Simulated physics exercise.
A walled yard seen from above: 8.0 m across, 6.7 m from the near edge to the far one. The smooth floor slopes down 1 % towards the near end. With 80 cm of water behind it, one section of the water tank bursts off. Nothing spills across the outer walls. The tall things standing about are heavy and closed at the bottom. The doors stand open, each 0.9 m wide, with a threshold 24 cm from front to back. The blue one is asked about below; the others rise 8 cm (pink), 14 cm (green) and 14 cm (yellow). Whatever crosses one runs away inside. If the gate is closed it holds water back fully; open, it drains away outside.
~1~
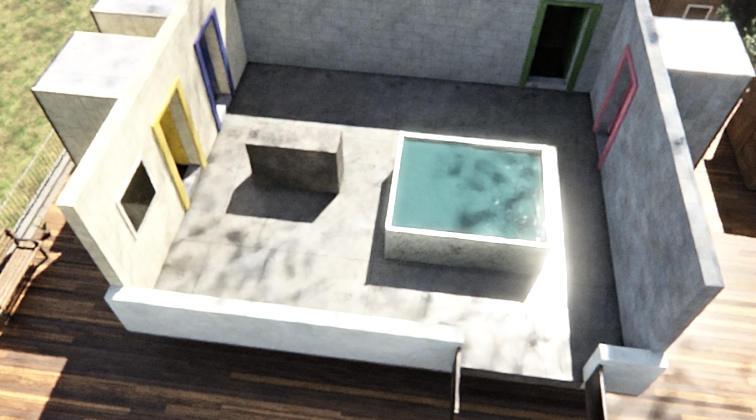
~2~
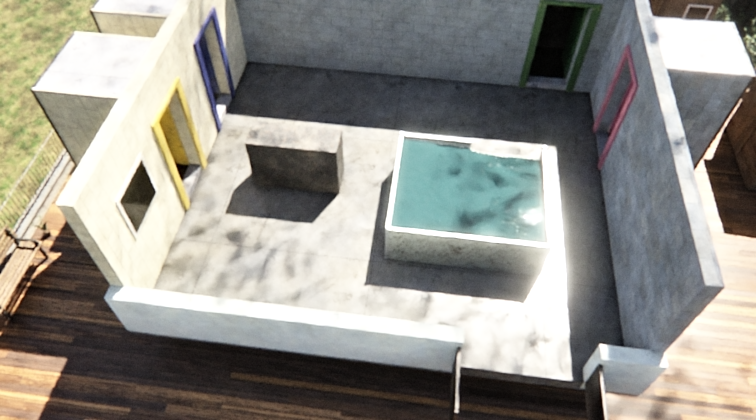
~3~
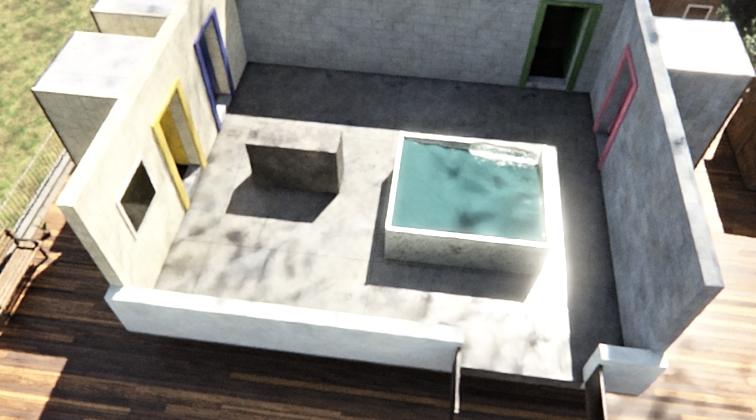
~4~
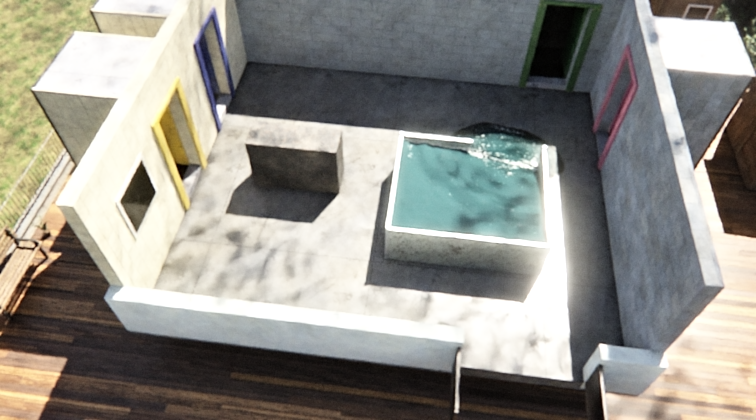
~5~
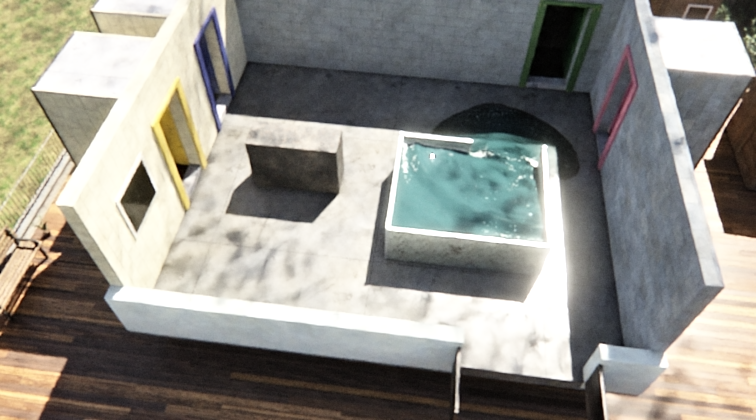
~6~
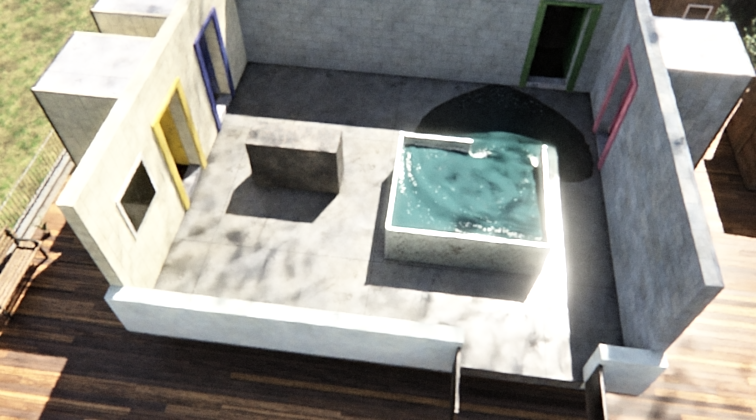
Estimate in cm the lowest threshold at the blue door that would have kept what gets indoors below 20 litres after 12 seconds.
About 12.5 cm.
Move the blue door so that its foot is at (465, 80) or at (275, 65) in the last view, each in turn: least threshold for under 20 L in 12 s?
About 29 and 10.0 cm.
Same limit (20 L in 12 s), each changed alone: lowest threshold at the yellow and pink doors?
About 6.5 cm at yellow and 20 cm at pink.
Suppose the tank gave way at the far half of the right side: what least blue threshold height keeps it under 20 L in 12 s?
Then roughly 8.0 cm.
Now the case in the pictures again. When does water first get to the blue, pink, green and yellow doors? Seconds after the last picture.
Blue 2.8 s, pink 0.1 s, green 0.1 s, yellow 3.8 s.
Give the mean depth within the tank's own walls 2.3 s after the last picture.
Roughly 39 cm on average.
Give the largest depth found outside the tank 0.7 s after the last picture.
Up to some 42 cm.
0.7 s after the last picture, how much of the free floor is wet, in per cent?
Near 20 per cent is wet.
Then, 0.7 s after the last picture water covers 20 % of the floor, deepest (42 cm) near (517, 168); it has not reached the blue door.
Then, 2.3 s after the last picture water covers 35 % of the floor, deepest (36 cm) near (500, 96); it has not reached the blue door.
Then, 11.3 s after the last picture water covers 95 % of the floor, deepest (14 cm) near (148, 303); 9 cm at the blue door, 3 litres in over its 15 cm threshold.
At the blue door as built, the water peaked near 17 cm, 3.3 s after the last picture.
With a threshold of 10 cm, 58 litres would have come in within the 12 s; with 13.5 cm, 9 litres. So under 20 litres takes about 12.5 cm.
